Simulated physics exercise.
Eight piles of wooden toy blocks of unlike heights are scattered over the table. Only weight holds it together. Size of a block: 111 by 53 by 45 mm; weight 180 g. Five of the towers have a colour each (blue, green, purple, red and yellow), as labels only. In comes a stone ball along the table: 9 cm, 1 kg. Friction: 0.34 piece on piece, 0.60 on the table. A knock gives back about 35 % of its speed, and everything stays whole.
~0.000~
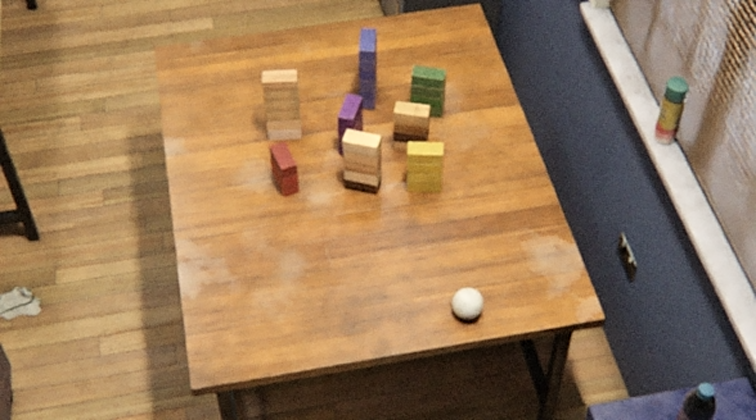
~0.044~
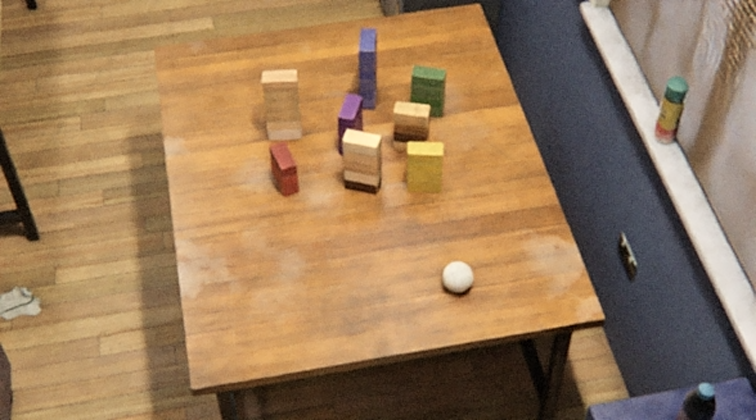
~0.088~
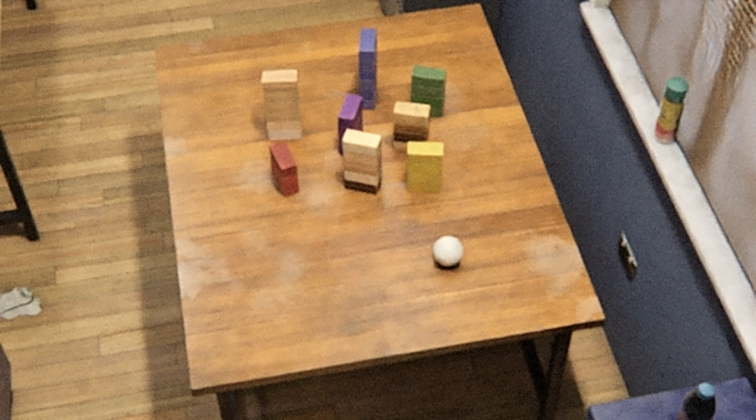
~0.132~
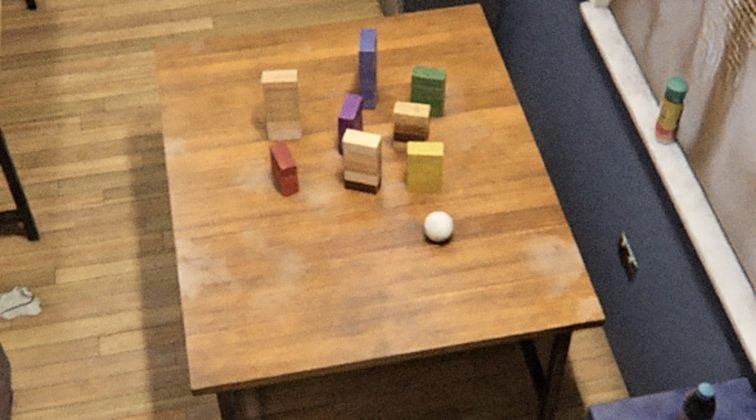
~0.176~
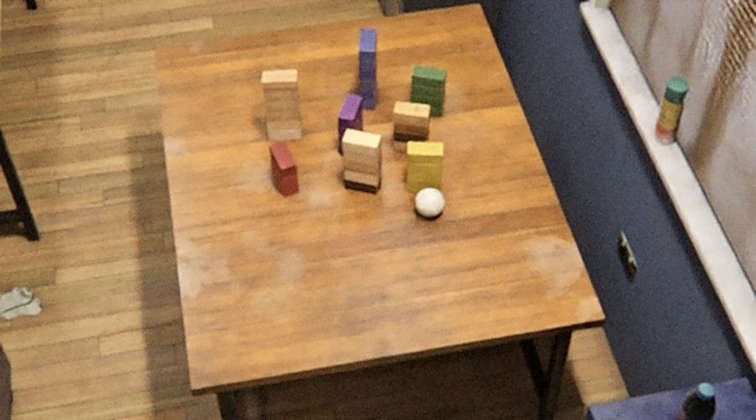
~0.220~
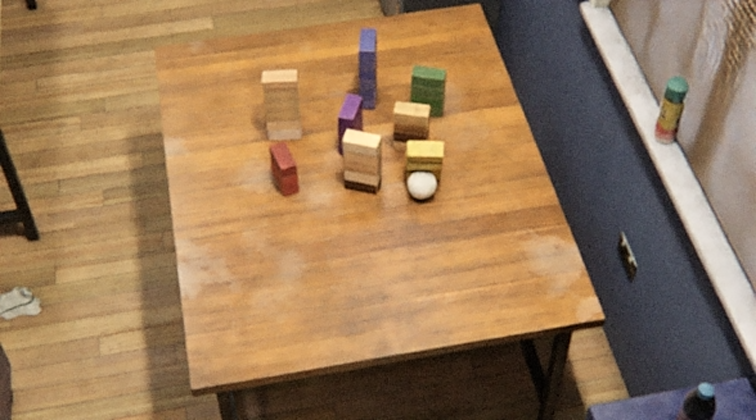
A wooden table stands on a plank floor beside a dark blue wall and a pale windowsill, seen from high above at an angle. Short stacks of blocks in red, yellow, green, blue, purple and plain wood cluster toward its far half, with a white ball near the front right. The ball rolls away and slightly left into the yellow stack, which leans back, while the camera stays still.
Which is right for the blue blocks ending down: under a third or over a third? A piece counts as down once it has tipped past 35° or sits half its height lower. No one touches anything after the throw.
The part is less than a third.
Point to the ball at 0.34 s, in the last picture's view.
Around (402, 154).
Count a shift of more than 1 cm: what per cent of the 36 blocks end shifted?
Shifted: 35 per cent.
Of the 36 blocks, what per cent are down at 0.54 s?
At that moment 15 per cent.
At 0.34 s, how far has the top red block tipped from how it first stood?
Some 0°.
After 0.34 s, ball still moving; none of the 6 blue blocks down (2 of 36 in all colours); top blue block unmoved; top yellow block on its side.
After 0.54 s, ball still moving; none of the 6 blue blocks down (5 of 36 in all colours); top blue block unmoved; top yellow block upside down.
In the end (1.6 s), ball rolling away; none of the 6 blue blocks down (6 of 36 in all colours); top blue block unmoved; top yellow block upside down. That is 0 per cent. From the last view, middles, top blue block near (367, 45), top yellow block near (421, 187).
